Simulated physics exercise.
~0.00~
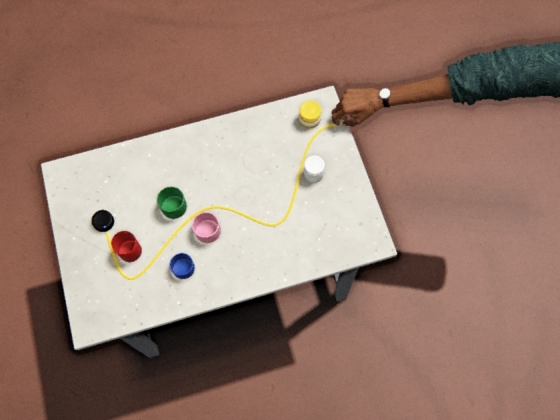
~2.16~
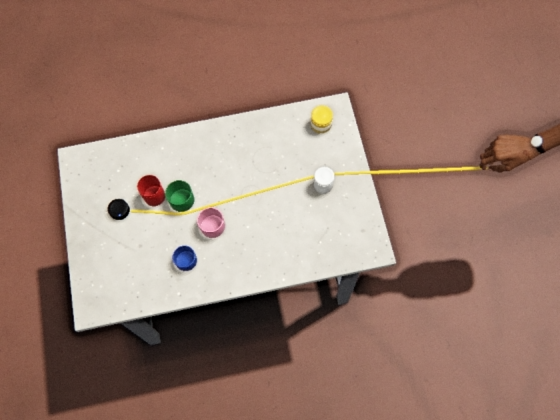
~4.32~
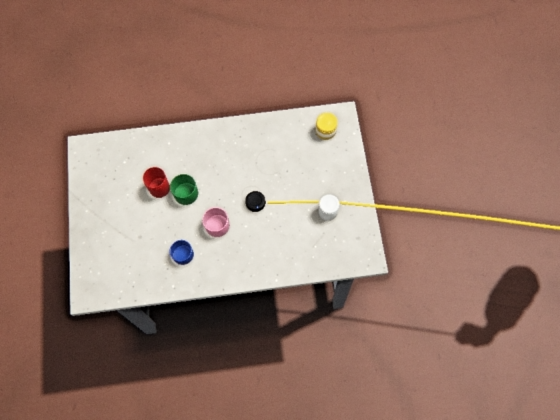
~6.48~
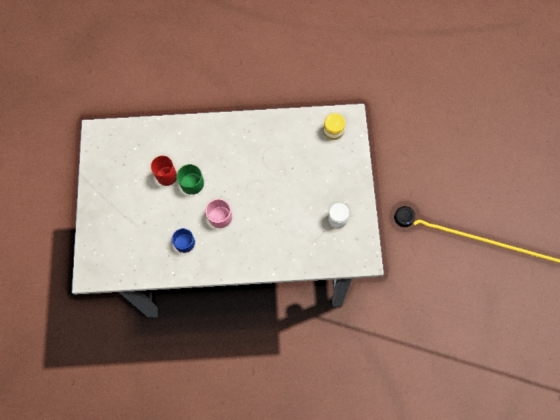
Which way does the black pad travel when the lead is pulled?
It travels to the right, sliding across the table and past its right edge.
